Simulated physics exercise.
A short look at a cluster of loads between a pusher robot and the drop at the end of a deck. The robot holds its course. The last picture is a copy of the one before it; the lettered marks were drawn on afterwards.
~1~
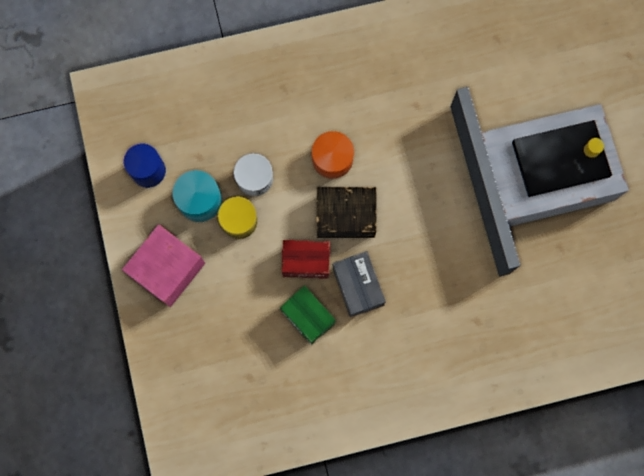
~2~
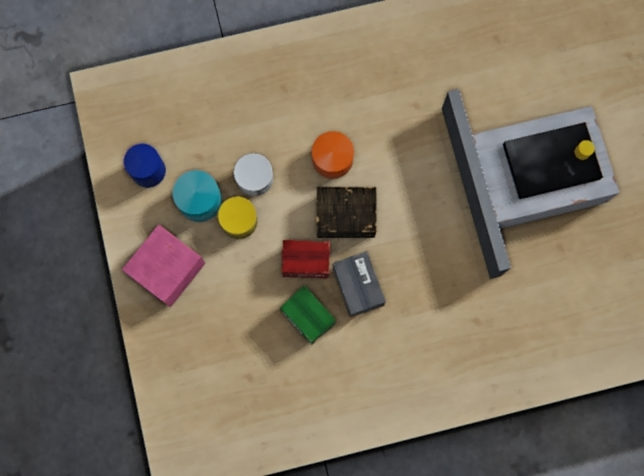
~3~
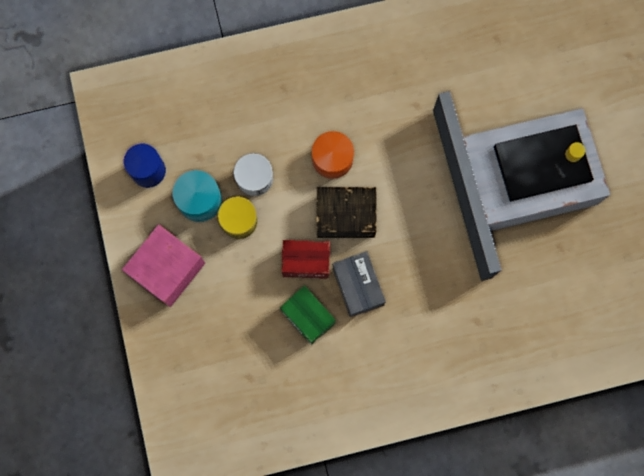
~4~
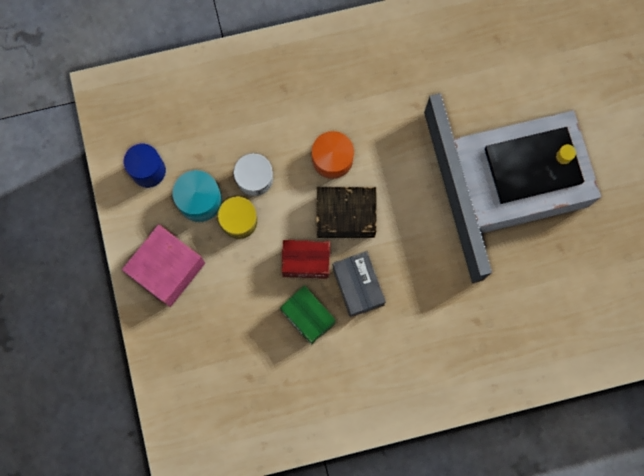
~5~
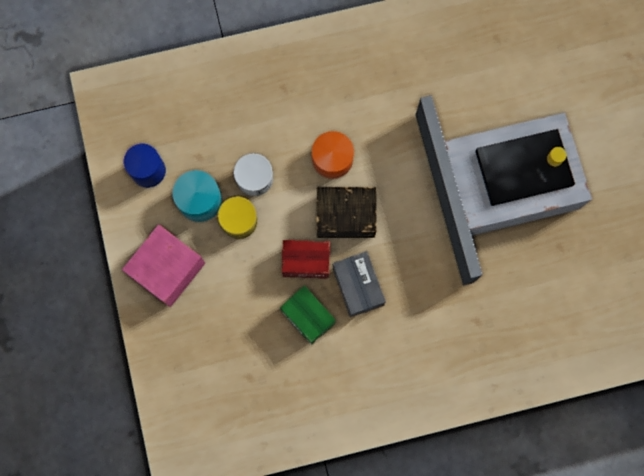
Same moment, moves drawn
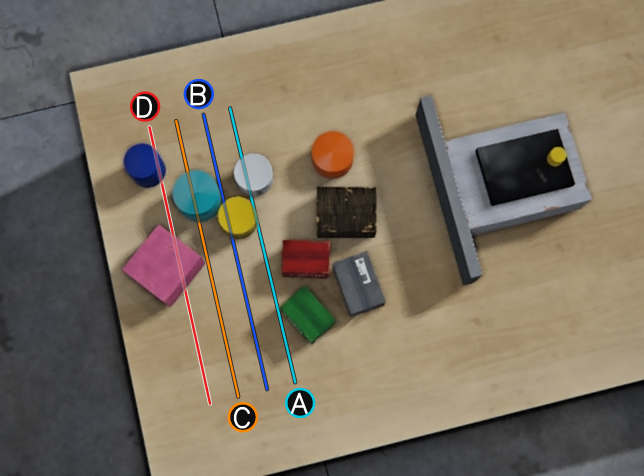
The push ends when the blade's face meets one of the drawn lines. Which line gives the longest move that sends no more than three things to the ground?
Up to line D.
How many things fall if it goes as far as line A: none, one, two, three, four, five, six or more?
In all, none.
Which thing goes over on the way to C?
The pink crate goes over.
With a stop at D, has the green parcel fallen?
No.
On the marked copy, A at (262, 241); B at (234, 248); C at (206, 255); D at (179, 261).
Following D. Soon after the start, robot (422, 192); grey box (345, 287); orange canister (310, 160).
Later, robot (323, 215); pink crate (146, 280); turquoise canister (143, 210).
In the end, robot (246, 234); pink crate over the edge; turquoise canister over the edge; three fallen.
As for the rest, A is within the limit but short; B is within the limit but short; C is within the limit but short.
